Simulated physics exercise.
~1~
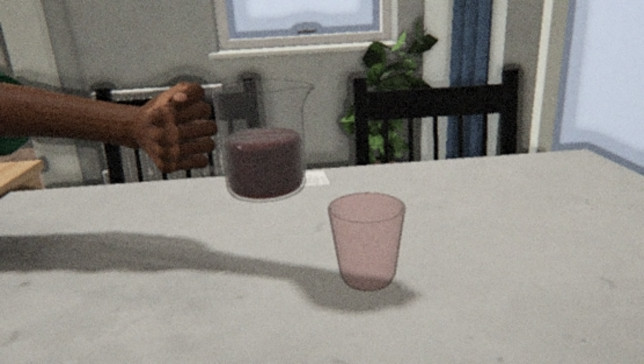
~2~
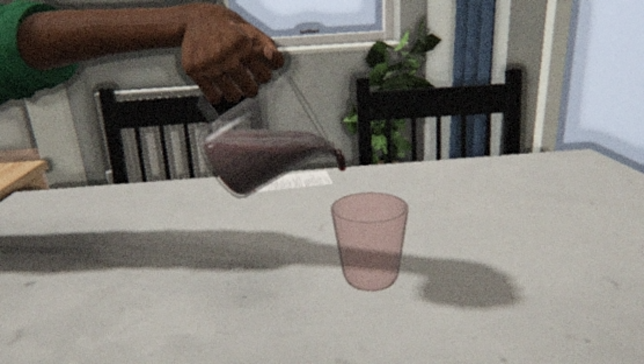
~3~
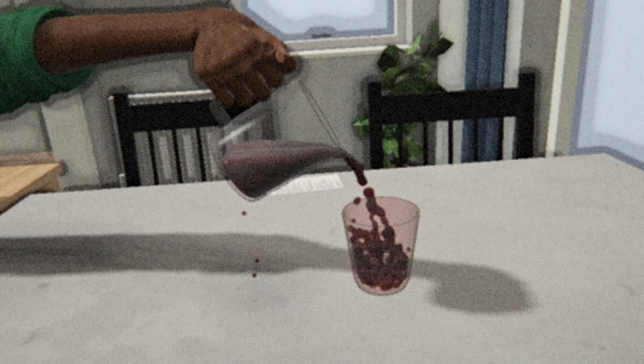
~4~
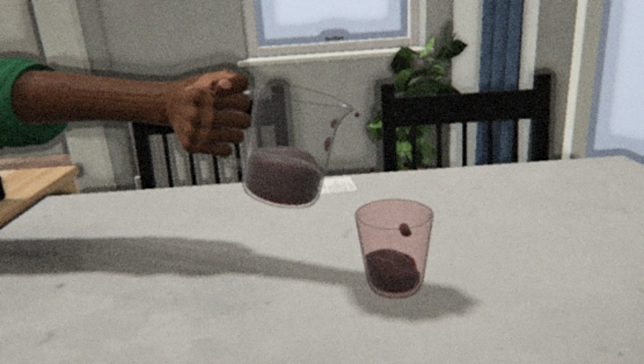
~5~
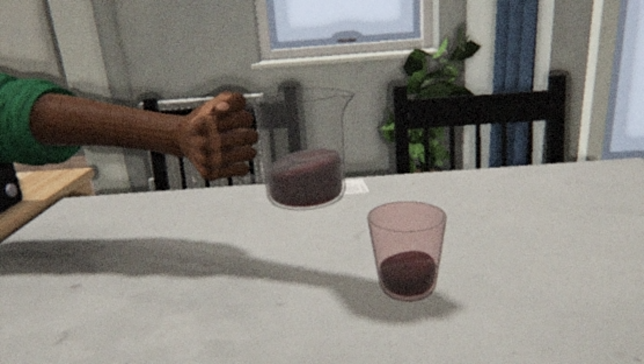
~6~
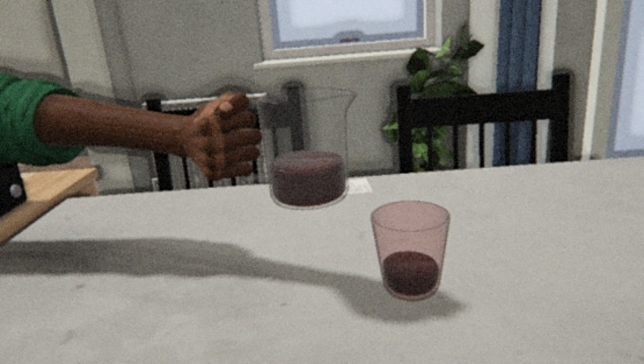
A brown-skinned arm in a green sleeve reaches in from the left, holding a clear pitcher of dark red wine above a pale grey table, seen from slightly above. A pink-tinted, see-through tumbler stands empty to the right, with black chairs, a plant, a blue curtain and a window behind. The hand tips the pitcher to the right, and wine spills from its lip into the tumbler as a few drops fall outside. The view drifts slightly left while the pitcher is brought level again. The tumbler ends partly filled, with wine still in the pitcher.
